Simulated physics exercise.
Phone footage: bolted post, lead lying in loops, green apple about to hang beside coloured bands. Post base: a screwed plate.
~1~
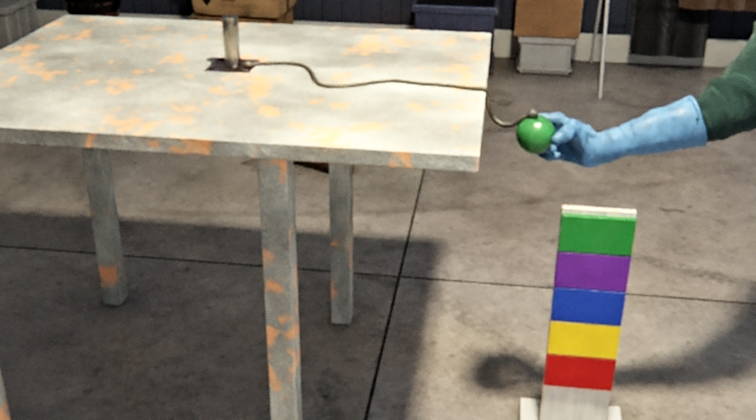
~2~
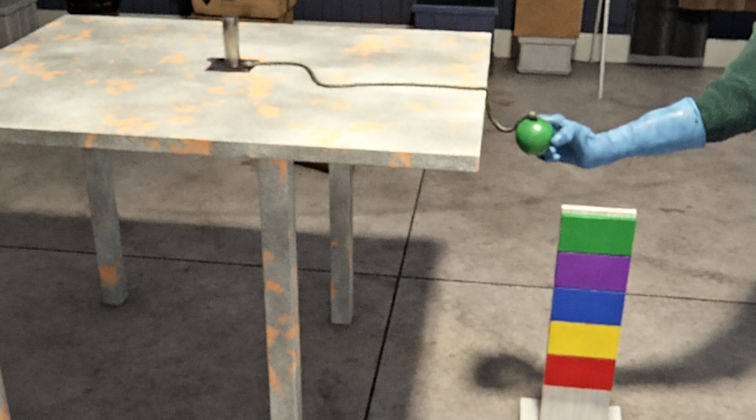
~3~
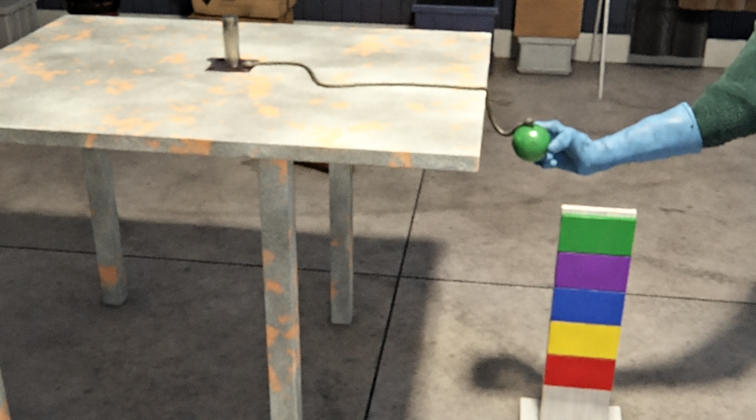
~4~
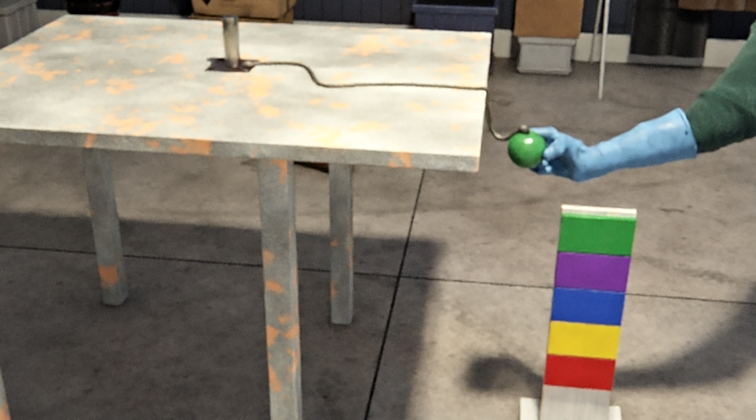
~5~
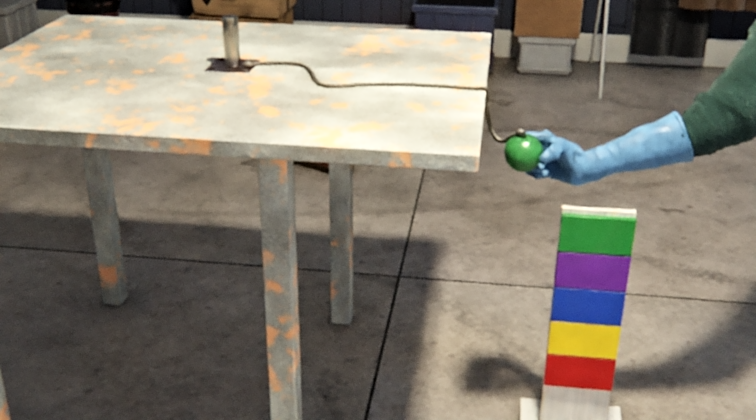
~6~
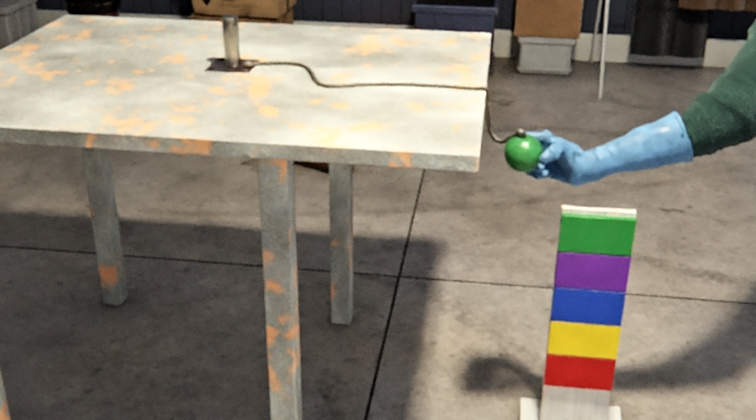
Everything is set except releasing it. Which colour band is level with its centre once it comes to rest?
The green band.
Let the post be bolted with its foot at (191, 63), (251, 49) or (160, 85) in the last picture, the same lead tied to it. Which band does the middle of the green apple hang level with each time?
Readings, in order: No band - green - none, it hangs higher.
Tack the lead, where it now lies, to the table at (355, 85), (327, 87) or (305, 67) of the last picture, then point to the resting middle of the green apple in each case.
(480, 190), (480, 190) and (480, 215).
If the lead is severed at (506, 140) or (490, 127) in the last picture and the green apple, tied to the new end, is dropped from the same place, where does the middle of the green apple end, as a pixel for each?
Roughly (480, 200), then roughly (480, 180).
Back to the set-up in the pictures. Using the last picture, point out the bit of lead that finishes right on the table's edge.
About (449, 87).
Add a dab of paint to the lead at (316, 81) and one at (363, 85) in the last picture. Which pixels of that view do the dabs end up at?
Around (349, 76); the other one around (405, 82).
Early on, apple near (487, 212); level with green.
Midway, apple near (466, 221); level with green.
Finally, apple near (478, 224); level with green. At green.
